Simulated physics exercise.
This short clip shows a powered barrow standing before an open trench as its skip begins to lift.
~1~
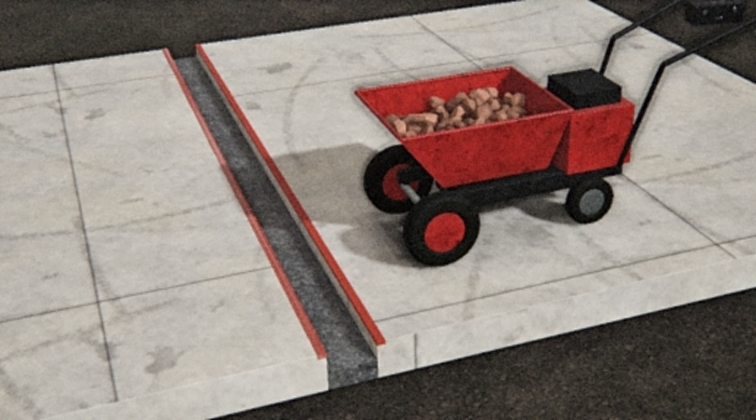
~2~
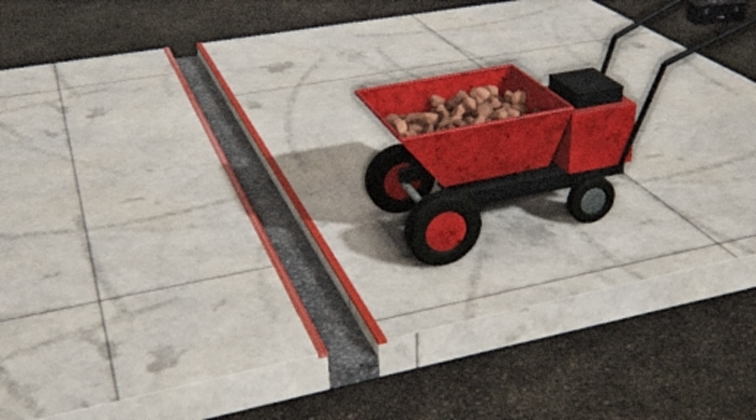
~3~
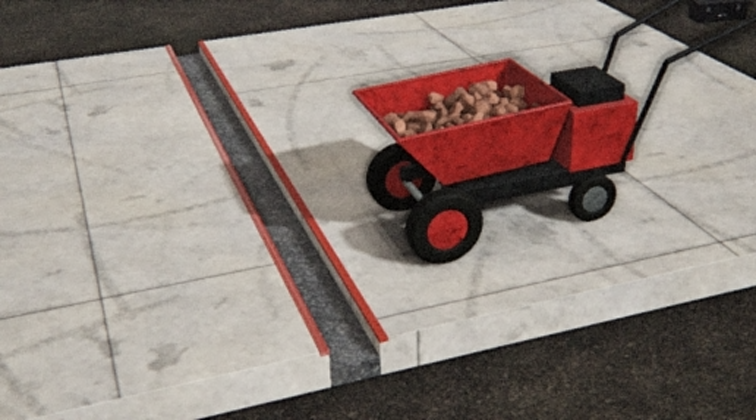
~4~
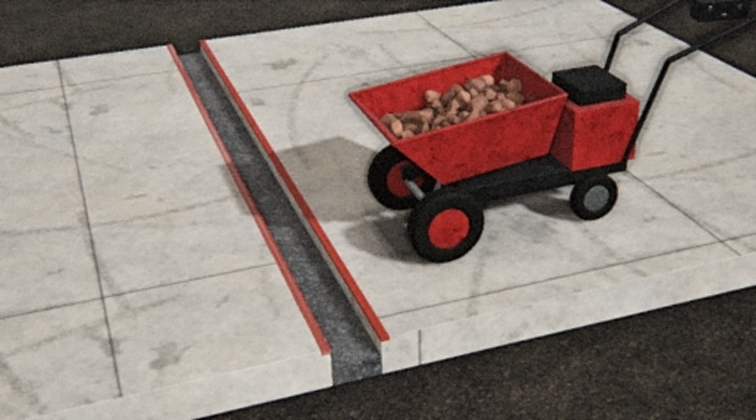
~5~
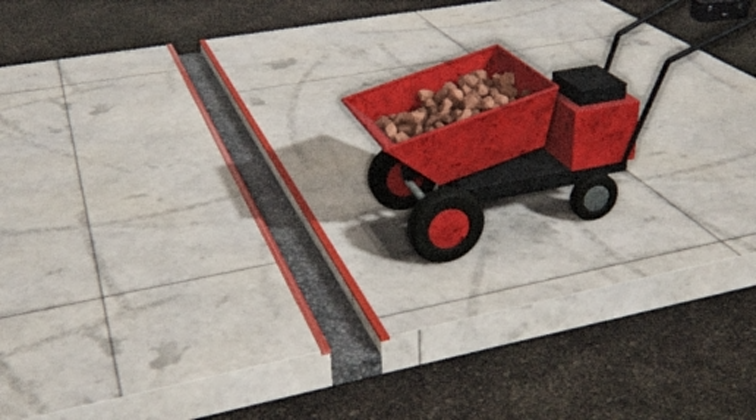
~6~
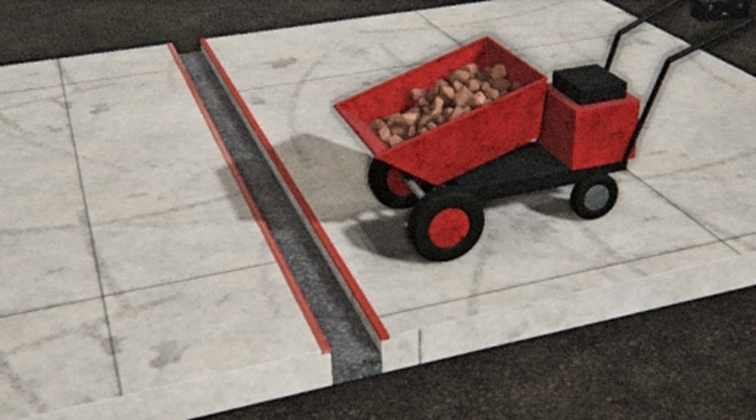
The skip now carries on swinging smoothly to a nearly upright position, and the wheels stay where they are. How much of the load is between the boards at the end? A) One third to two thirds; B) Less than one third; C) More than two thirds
The answer is A.
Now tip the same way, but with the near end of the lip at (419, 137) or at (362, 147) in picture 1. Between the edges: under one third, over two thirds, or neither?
In the first case between a third and two thirds, in the second case less than a third.
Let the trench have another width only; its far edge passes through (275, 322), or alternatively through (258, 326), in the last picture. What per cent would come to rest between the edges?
I'd expect close to 80 in a hundred and then close to 90 in a hundred.
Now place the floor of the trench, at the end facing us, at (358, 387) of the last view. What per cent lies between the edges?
It works out to some 70 per cent.
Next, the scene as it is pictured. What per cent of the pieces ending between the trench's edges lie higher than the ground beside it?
40 in a hundred.
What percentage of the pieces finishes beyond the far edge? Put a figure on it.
It works out to close to 30 per cent.
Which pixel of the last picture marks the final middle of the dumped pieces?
Close to (291, 252).
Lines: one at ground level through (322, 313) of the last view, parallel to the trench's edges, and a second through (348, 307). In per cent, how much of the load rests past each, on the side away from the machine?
Respectively 40 and 70 %.
Shortly afterwards, skip tipped steeply; the whole lot in the skip.
Next, skip tipped right over; the bulk in the skip; a little in or heaped over the trench; only a few falling.
Some moments later, skip tipped right over; near a quarter in the skip; near half in or heaped over the trench; near a quarter beyond it.
In the end, skip tipped right over; near a quarter in the skip; near half in or heaped over the trench; near a quarter beyond it.
